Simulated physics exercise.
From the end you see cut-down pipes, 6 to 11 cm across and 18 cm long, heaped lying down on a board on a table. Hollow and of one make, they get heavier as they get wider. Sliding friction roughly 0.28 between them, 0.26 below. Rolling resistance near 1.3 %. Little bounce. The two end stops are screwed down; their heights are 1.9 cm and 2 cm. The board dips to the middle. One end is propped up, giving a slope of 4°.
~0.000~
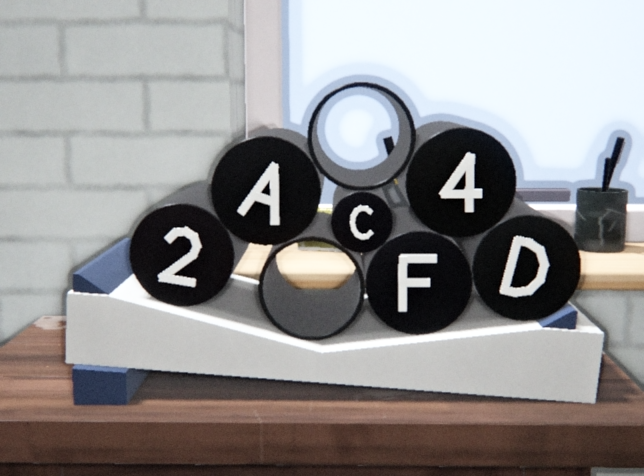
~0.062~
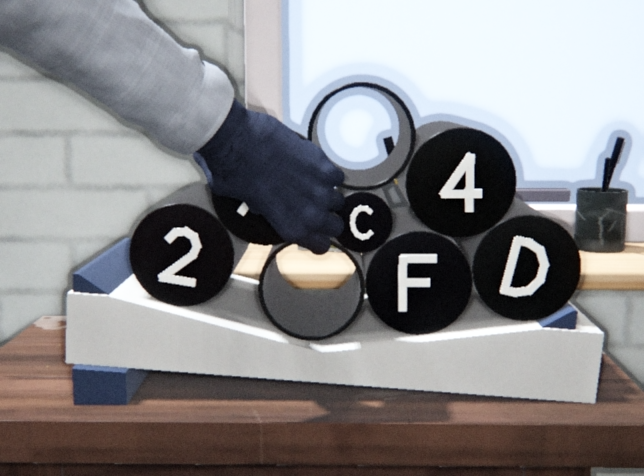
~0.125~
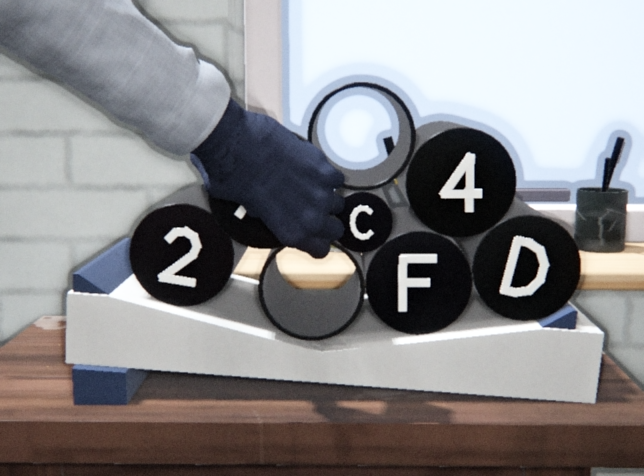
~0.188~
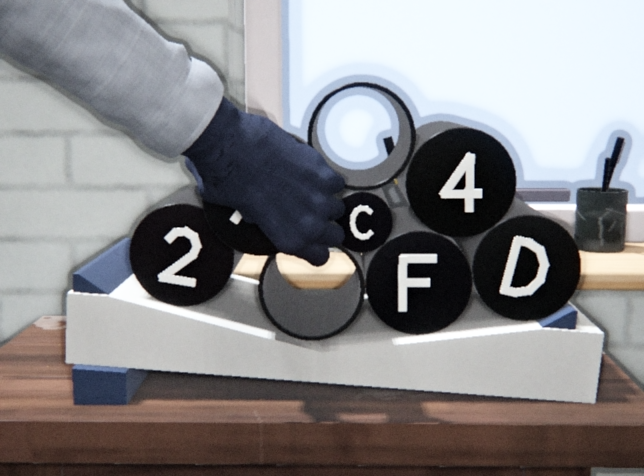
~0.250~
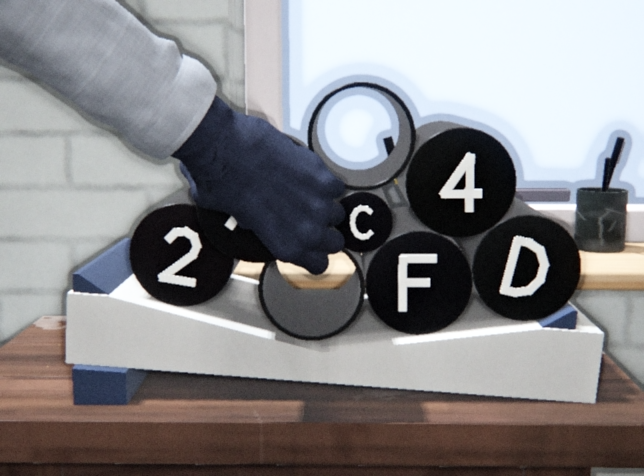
The clip opens on a heap of dark-ended and hollow pipes lying on a white board on a table. A dark-gloved hand reaches in from the upper left, covers the pipe marked A, and draws it a short way out toward the viewer, while the other pipes stay still.
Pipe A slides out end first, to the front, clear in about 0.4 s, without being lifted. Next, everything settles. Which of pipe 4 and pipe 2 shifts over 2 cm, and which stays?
No. 4 stays, no. 2 shifts.
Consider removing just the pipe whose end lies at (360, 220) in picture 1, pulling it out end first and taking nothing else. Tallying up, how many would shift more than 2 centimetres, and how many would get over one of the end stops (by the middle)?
Shifting count 3, getting-out count 0.
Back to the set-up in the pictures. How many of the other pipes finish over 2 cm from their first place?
2.
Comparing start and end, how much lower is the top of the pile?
Drop in height: About 4 cm.
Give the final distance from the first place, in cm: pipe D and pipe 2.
Pipe D: 0, pipe 2: 3.
By 0.52 s, 0 now displaced over 2 cm; no. 4 in place; no. 2 0.6 cm right.
By 0.70 s, 1 now displaced over 2 cm; no. 4 in place; no. 2 2.7 cm right and 0.7 cm down.
By 0.97 s, 2 now displaced over 2 cm; no. 4 in place; no. 2 2.7 cm right and 0.7 cm down.
In the end, by 1.8 s, 2 moved over 2 cm; not one over the end stops; no. 4 in place; no. 2 2.8 cm right and 0.7 cm down; top of the pile 28 cm high, from 32 cm.
